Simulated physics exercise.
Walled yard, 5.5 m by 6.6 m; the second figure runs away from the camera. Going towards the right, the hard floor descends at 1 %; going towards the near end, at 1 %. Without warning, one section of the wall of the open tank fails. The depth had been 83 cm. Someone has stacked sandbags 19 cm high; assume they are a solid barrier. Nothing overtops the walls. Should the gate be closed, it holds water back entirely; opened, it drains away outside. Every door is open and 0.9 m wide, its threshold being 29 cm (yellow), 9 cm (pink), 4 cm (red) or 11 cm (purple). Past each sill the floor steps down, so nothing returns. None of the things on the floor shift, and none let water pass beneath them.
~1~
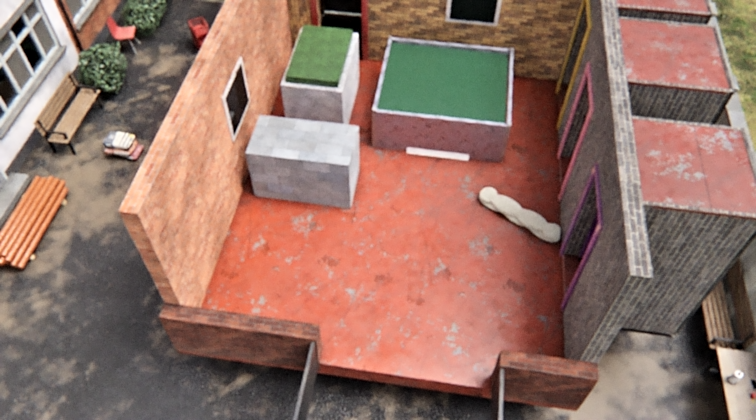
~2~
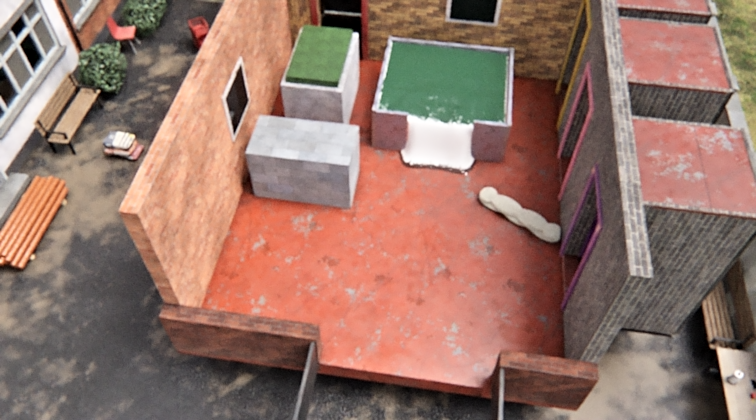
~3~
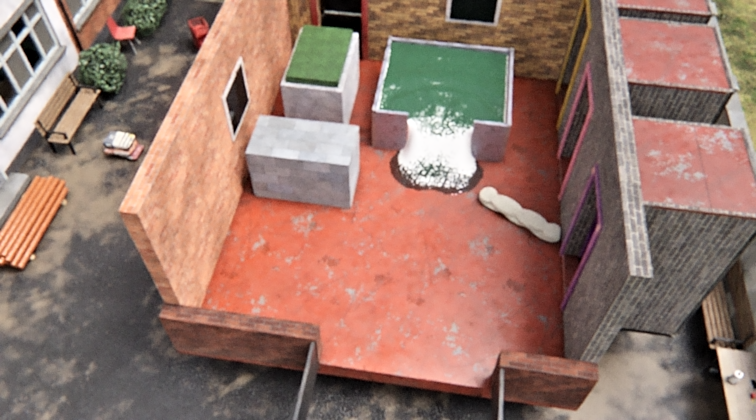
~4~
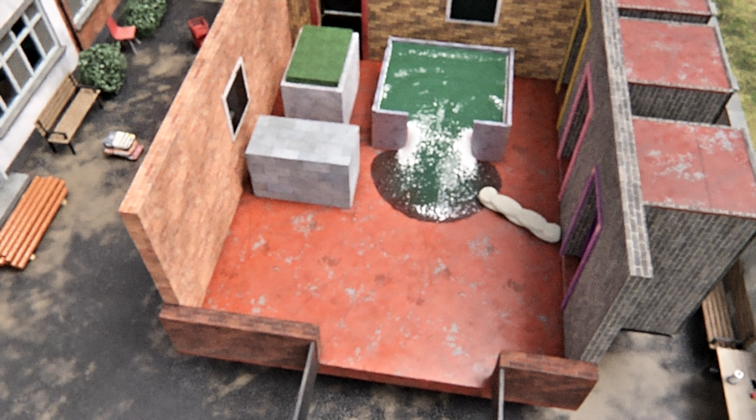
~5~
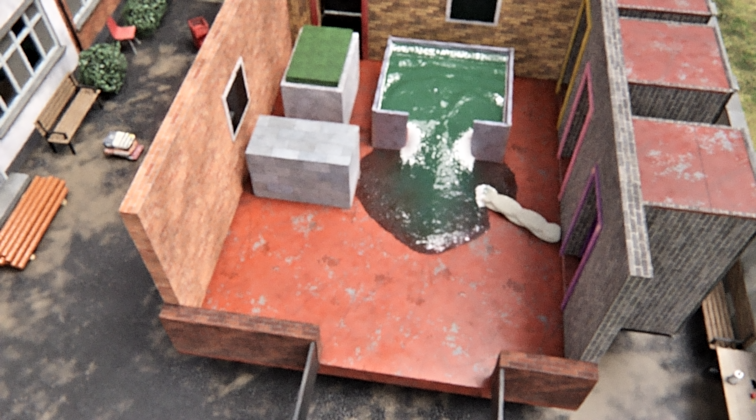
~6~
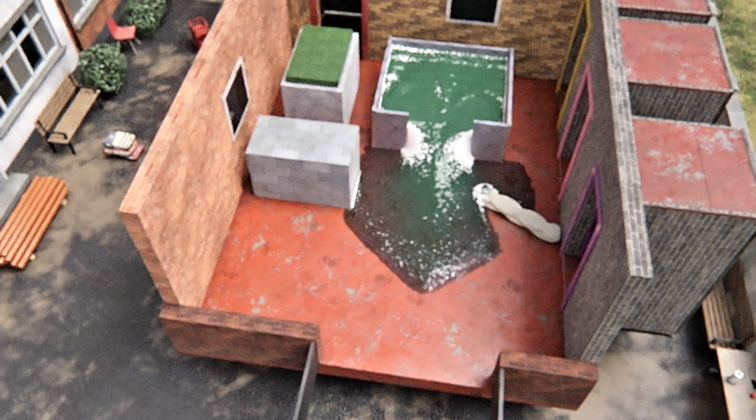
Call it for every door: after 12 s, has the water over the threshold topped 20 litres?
Yellow door not topped, pink door not topped, red door not topped, purple door not topped.
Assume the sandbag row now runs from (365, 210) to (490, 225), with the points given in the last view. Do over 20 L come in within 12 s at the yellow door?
Checked against the limit, yellow is fine.
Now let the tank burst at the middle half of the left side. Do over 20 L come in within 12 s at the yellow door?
So, yellow door: Within bounds.
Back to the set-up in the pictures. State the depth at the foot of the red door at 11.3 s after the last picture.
The depth there is near 1.0 cm.
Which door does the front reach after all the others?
I'd say the red one.
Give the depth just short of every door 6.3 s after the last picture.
Measured in centimetres, the yellow door gives 3, the pink door 4, the red door 2 and the purple door 7.
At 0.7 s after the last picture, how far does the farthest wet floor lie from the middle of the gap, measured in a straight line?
That works out near 4.6 m.
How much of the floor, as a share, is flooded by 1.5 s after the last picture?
Around 60 per cent.
Then, 0.7 s after the last picture water covers 50 % of the floor and is deepest (44 cm) near (434, 161); yellow door not reached, pink door 4 cm at the sill, 0 L in, red door not reached, purple door not reached.
Then, 1.5 s after the last picture water covers 60 % of the floor and is deepest (39 cm) near (531, 379); yellow door not reached, pink door 6 cm at the sill, 1 L in, red door not reached, purple door 11 cm at the sill, 0 L in.
Then, 2.8 s after the last picture water covers 65 % of the floor and is deepest (26 cm) near (434, 161); yellow door not reached, pink door 6 cm at the sill, 2 L in, red door not reached, purple door 11 cm at the sill, 1 L in.
Then, 6.3 s after the last picture water covers 85 % of the floor and is deepest (12 cm) near (479, 222); yellow door 3 cm at the sill, 0 L in, pink door 4 cm at the sill, 2 L in, red door 2 cm at the sill, 0 L in, purple door 7 cm at the sill, 4 L in.
Then, 11.3 s after the last picture water covers 90 % of the floor and is deepest (14 cm) near (556, 383); yellow door 4 cm at the sill, 0 L in, pink door 5 cm at the sill, 2 L in, red door 1 cm at the sill, 0 L in, purple door 5 cm at the sill, 4 L in.
